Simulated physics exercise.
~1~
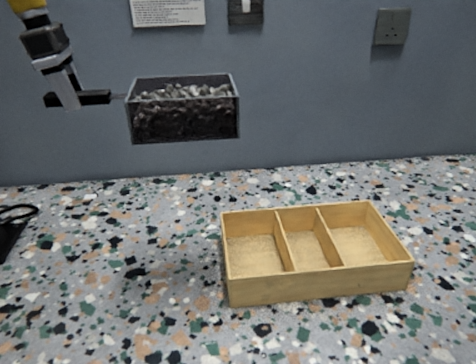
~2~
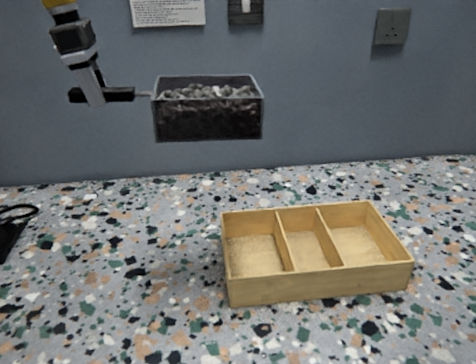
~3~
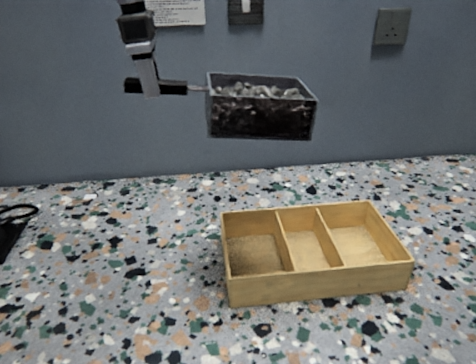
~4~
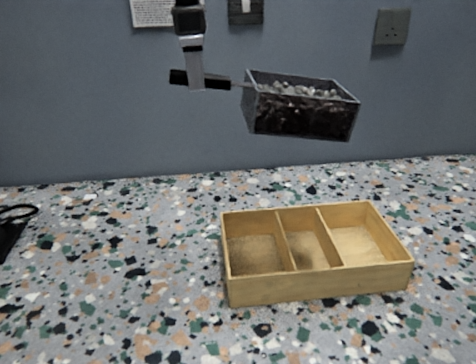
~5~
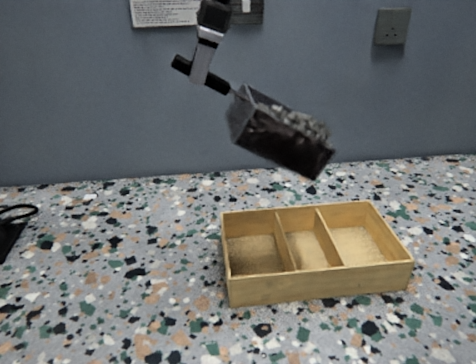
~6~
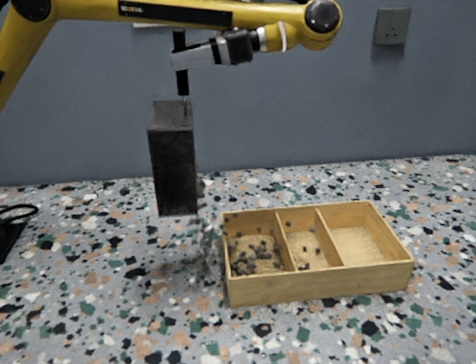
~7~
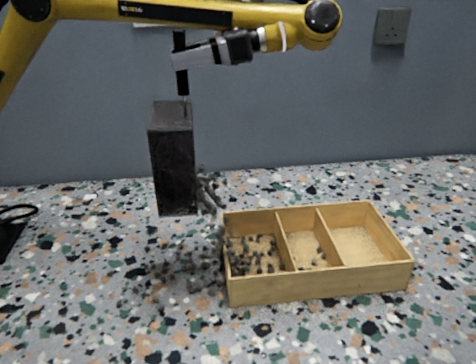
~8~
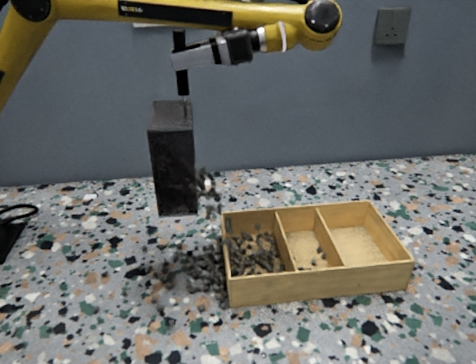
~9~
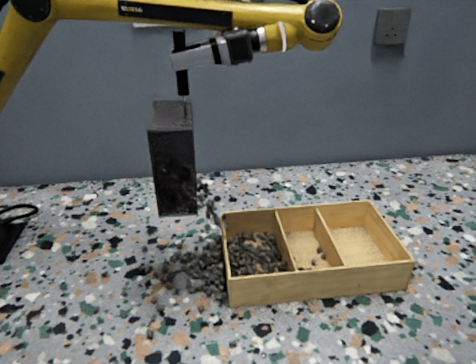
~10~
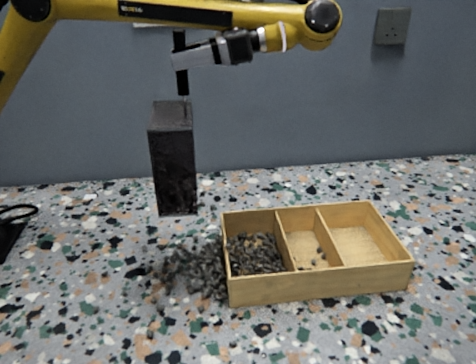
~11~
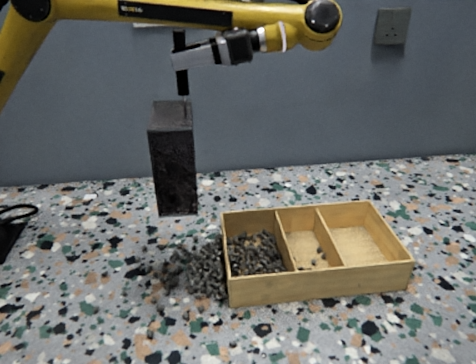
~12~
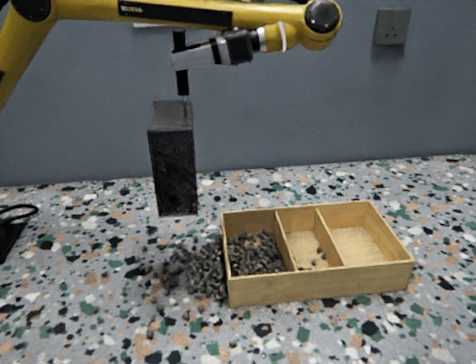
A dark open box heaped with small grey pebbles hangs from a robot gripper in front of a blue-grey wall, seen from slightly above a speckled terrazzo surface. Below it to the right sits a pale wooden crate with three compartments. The gripper carries the box right until it is above the crate, then tips it forward. The yellow arm comes into view as the box swings back left and turns on end. Pebbles spill into the left compartment, with a few in the middle one, and many pile up on the surface beside the still crate, where they come to rest.
